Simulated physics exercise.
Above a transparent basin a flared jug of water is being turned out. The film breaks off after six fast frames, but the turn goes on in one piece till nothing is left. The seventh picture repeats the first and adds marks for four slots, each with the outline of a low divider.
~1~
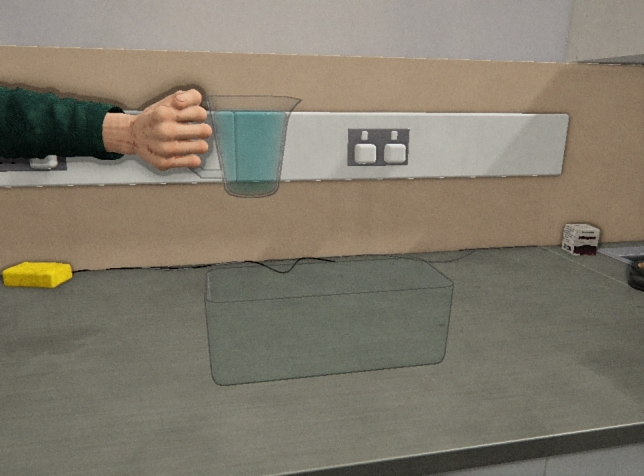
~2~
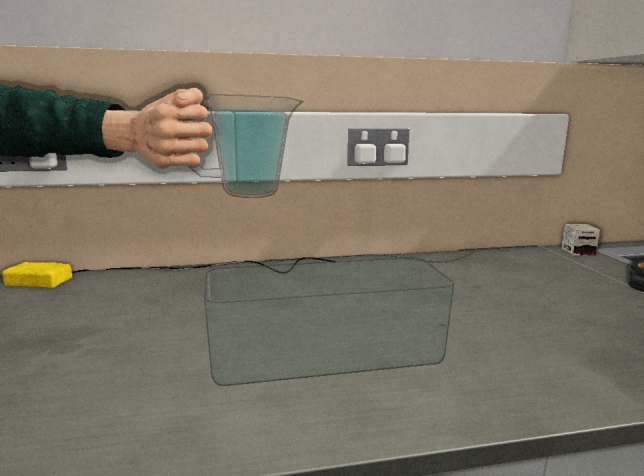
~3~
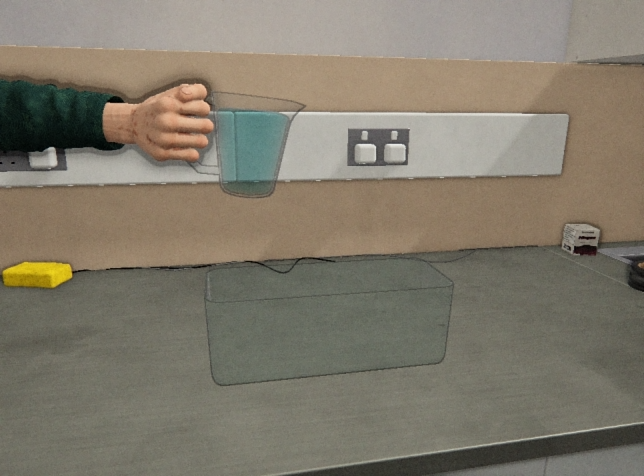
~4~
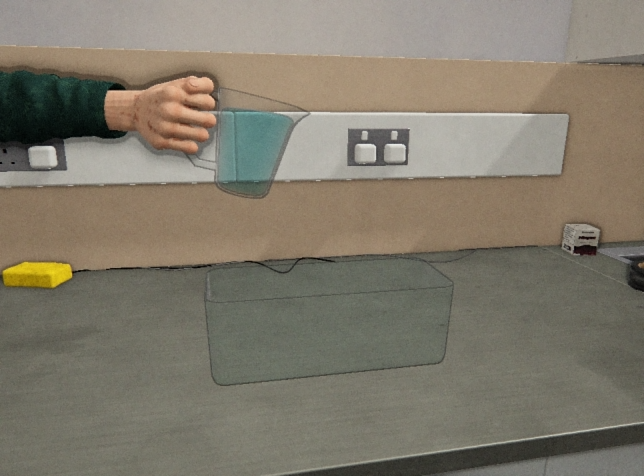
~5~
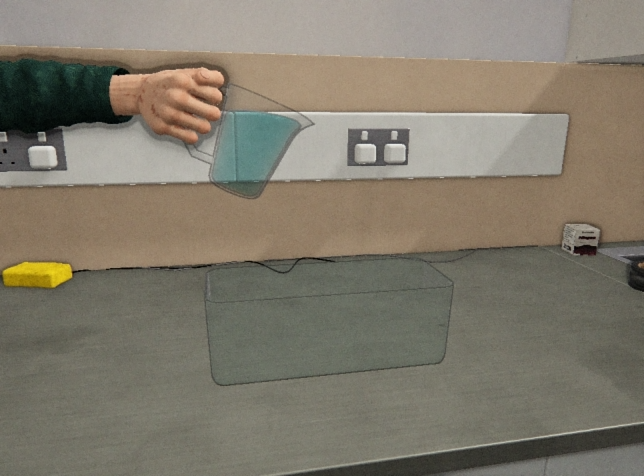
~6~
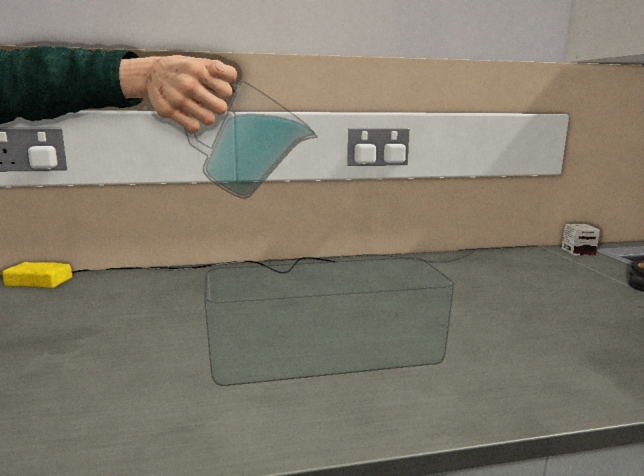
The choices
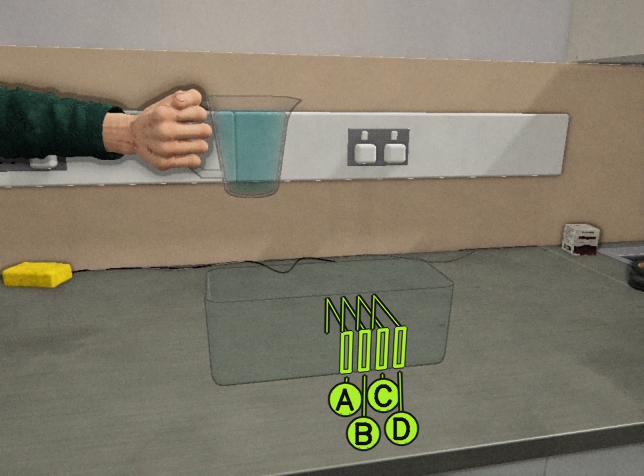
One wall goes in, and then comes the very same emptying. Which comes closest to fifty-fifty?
The answer is position B.
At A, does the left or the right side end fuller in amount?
More ends on the right.
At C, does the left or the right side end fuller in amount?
More ends on the left.
On the marked copy, A at (346, 378); B at (364, 376); C at (382, 374); D at (399, 372).
Choosing A, about 9 % ends left of the wall and 89 % right of it; 3 % is lost outside.
Choosing B, about 56 % ends left of the wall and 41 % right of it; 3 % is lost outside.
Choosing C, about 86 % ends left of the wall and 8 % right of it; 6 % is lost outside.
Choosing D, about 93 % ends left of the wall and 3 % right of it; 4 % is lost outside.
